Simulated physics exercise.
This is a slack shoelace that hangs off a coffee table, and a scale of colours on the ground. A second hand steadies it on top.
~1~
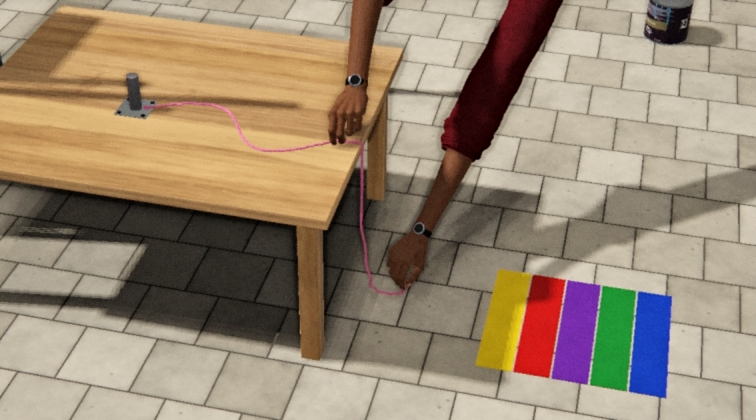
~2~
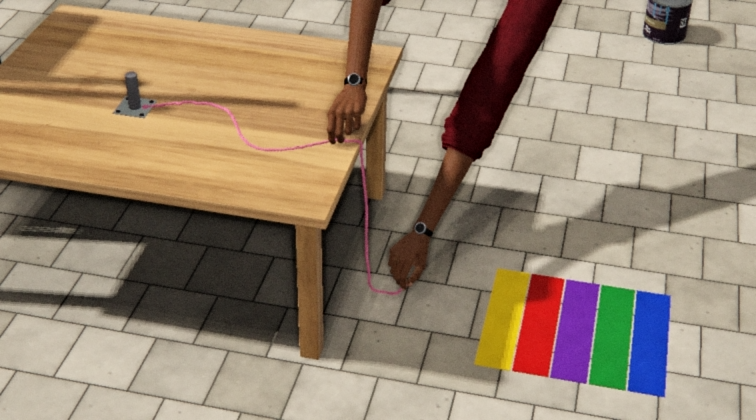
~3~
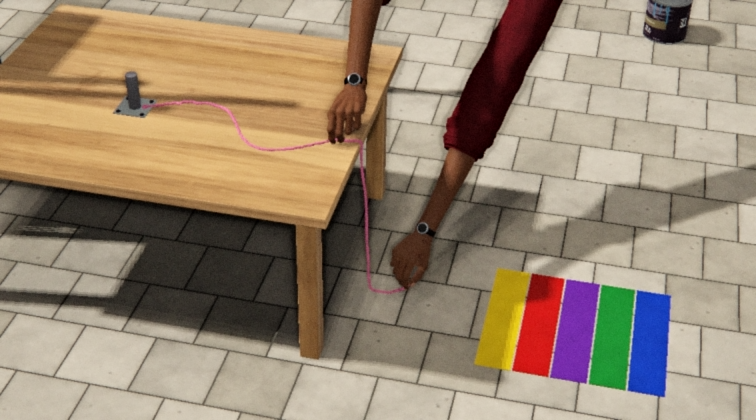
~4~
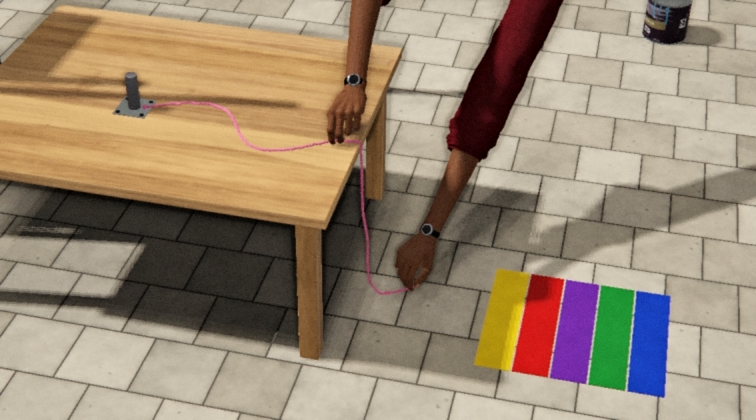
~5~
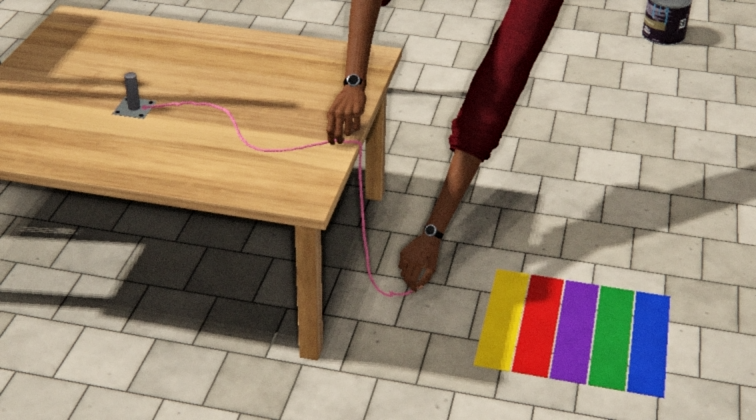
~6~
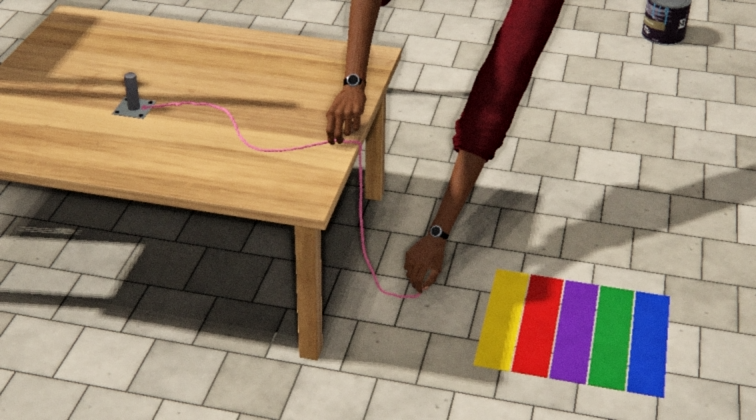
To begin with, one hand rests at the edge of a wooden coffee table while the other holds the end of a slack pink shoelace near the ground, left of a strip of five colours. The lower hand then shifts slightly to the right with the lace end, while the upper hand stays put.
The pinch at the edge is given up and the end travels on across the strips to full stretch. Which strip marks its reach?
The purple one.
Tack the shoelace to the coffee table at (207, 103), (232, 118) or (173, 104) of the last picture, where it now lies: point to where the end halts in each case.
Try by try, around (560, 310), (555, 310) and (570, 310).
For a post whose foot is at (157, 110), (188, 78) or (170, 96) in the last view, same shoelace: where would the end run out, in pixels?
In that order: (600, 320), (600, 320) and (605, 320).
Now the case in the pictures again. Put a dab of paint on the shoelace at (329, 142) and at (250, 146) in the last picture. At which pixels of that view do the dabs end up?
They go to (371, 159) and to (295, 135).
Soon after, end near (518, 304); over yellow.
After that, end near (554, 310); over red.
At the stop, end near (575, 314); over purple. It halts on the purple strip.
